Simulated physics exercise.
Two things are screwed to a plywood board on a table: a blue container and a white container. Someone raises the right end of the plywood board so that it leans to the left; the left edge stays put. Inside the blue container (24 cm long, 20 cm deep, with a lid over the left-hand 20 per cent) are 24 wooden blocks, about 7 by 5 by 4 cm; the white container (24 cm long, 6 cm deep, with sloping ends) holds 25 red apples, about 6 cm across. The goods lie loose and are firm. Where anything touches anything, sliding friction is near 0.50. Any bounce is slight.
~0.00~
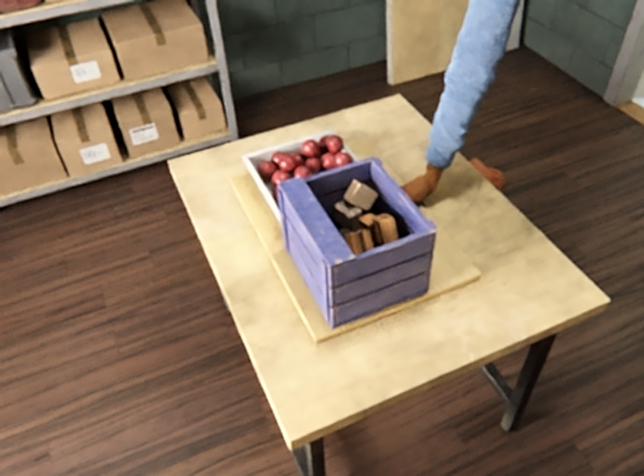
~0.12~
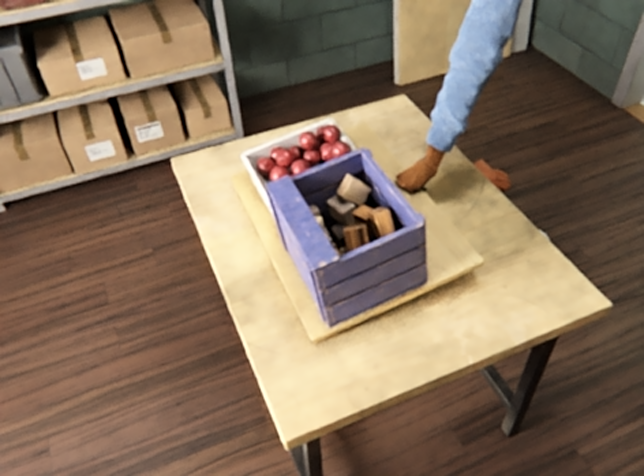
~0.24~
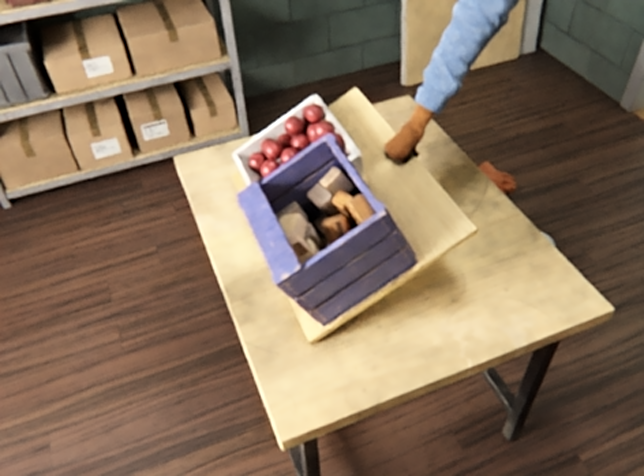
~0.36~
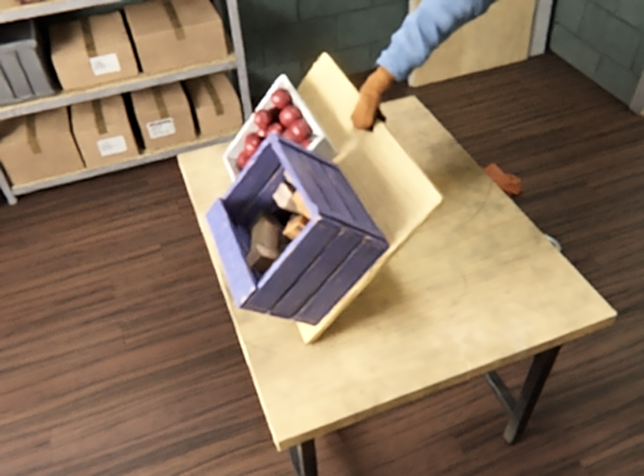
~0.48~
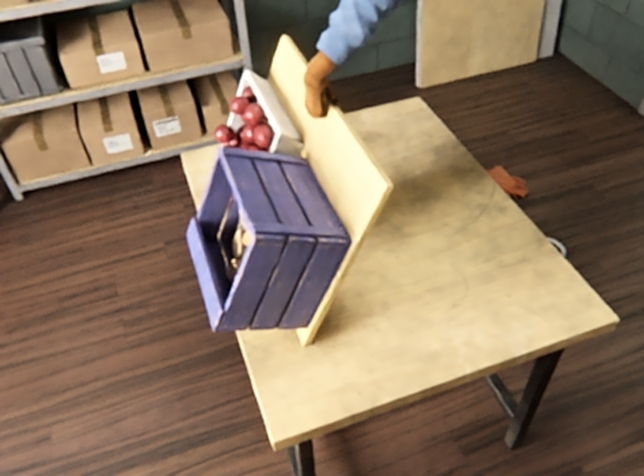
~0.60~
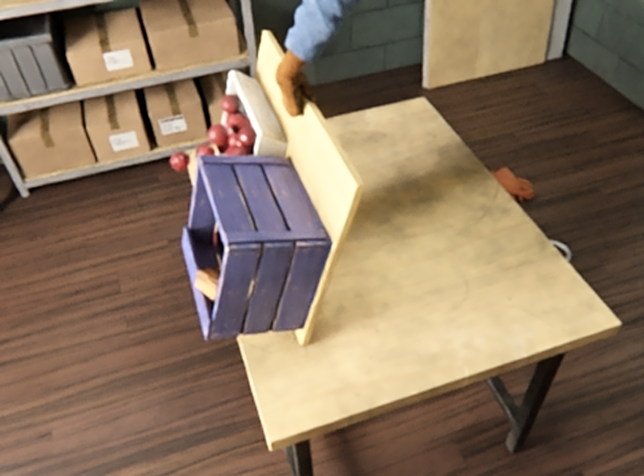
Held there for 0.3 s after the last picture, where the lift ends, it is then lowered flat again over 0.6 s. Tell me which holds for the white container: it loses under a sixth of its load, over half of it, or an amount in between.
Spillage: Heavy, beyond half.
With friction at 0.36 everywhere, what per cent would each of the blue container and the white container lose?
Blue container 0, white container 100 per cent.
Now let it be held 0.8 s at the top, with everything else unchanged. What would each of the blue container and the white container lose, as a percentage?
Blue container: 0%, white container: 100%.
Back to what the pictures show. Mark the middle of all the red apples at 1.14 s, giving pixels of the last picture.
The middle is around (175, 312).
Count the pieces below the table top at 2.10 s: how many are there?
It comes to near 18.
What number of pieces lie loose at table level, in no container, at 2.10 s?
Near 5, give or take.
After 0.84 s, tilt 73°; 0 of 24 out of the blue container and 17 of 25 out of the white container.
After 1.14 s, tilt 47°; 0 of 24 out of the blue container and 20 of 25 out of the white container.
After 1.56 s, tilt 0°; 0 of 24 out of the blue container and 23 of 25 out of the white container.
Final count (at 2.10 s), 0 of 24 out of the blue container and 23 of 25 out of the white container. Asked share, 23 of 25, 92 per cent.
